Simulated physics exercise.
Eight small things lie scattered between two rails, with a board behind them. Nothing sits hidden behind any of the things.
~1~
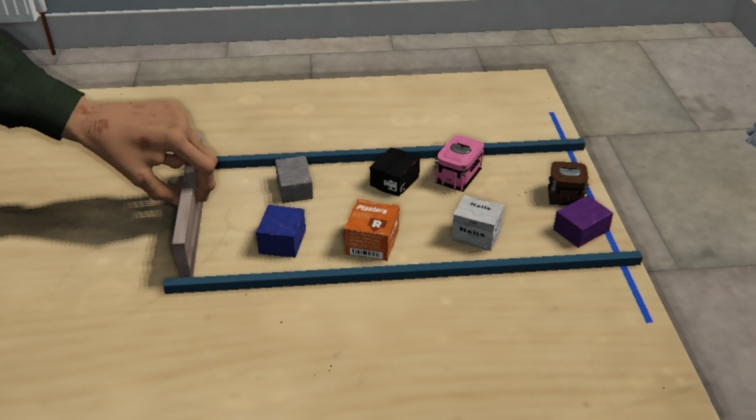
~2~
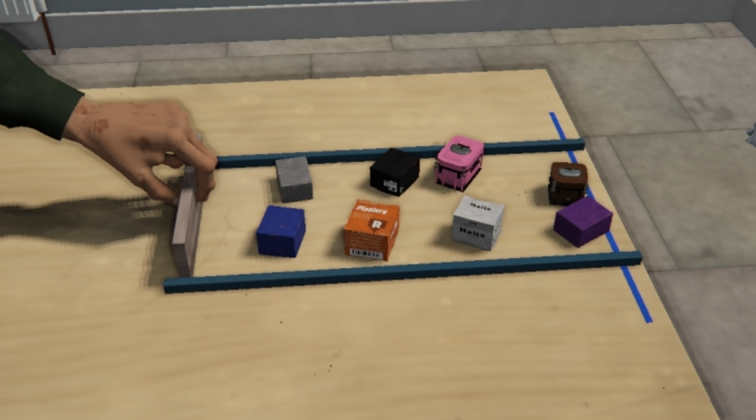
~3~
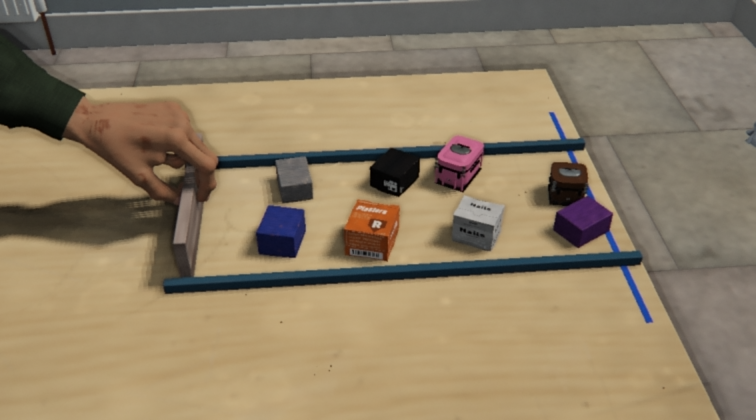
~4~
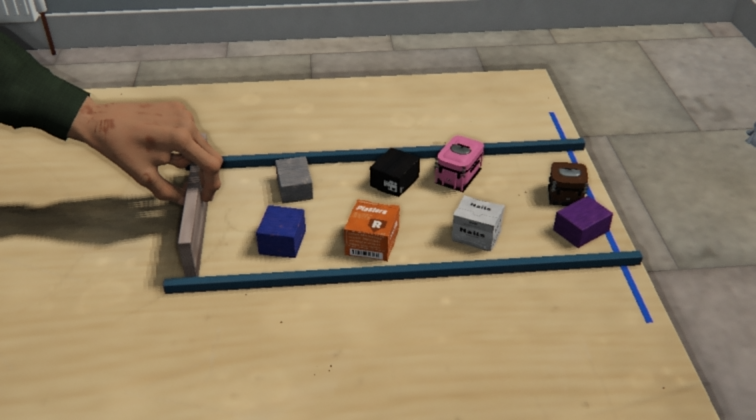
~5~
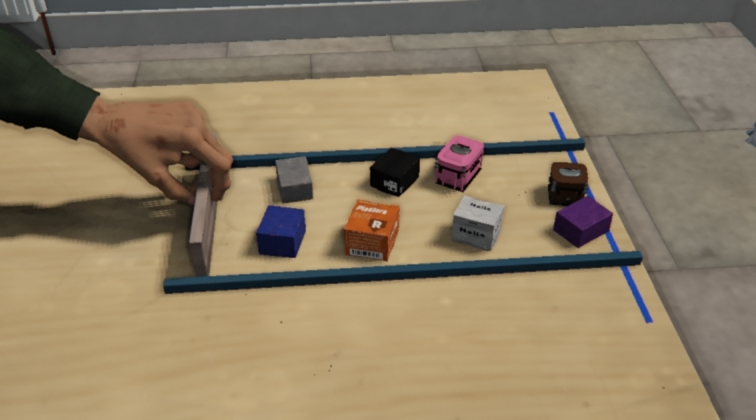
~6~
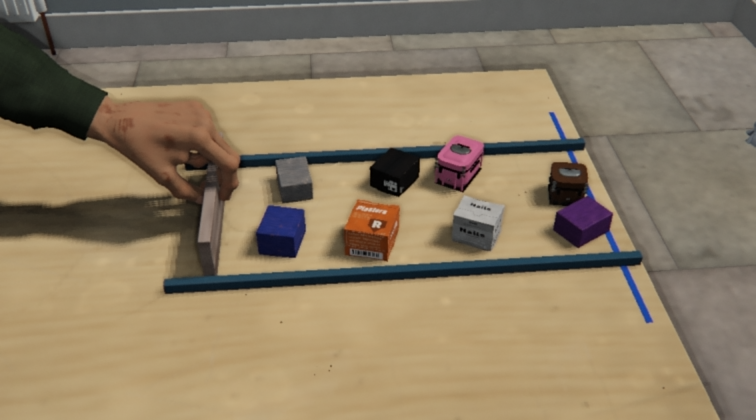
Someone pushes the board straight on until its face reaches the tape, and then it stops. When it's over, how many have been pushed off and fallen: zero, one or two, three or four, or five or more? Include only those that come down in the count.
By the end, five or more have fallen.
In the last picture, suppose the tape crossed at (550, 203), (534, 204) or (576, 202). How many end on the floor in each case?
Floor tally per try: 3 / 3 / 6.
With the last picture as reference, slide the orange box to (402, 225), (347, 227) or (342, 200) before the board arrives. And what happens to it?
In the given order it drops away, drops away and drops away.
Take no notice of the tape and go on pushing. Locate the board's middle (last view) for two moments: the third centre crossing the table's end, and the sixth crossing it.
Pixels in order: Roughly (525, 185), roughly (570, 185).
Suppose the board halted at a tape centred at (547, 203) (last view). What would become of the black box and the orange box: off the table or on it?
Well, the black box sits tight, and the orange box sits tight.
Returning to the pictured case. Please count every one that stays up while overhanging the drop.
I count 2 overhanging.
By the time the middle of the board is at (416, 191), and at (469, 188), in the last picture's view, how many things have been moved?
At the first spot 6, then 8.
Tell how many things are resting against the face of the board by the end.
All in all, 2.
Soon after, none off yet; purple block at rest near (583, 221); brown case at rest near (568, 184); white box displaced a little near (495, 221).
In the end, the number that fall off is five or more; gone, orange box, black box, pink case, white box, brown case and purple block.
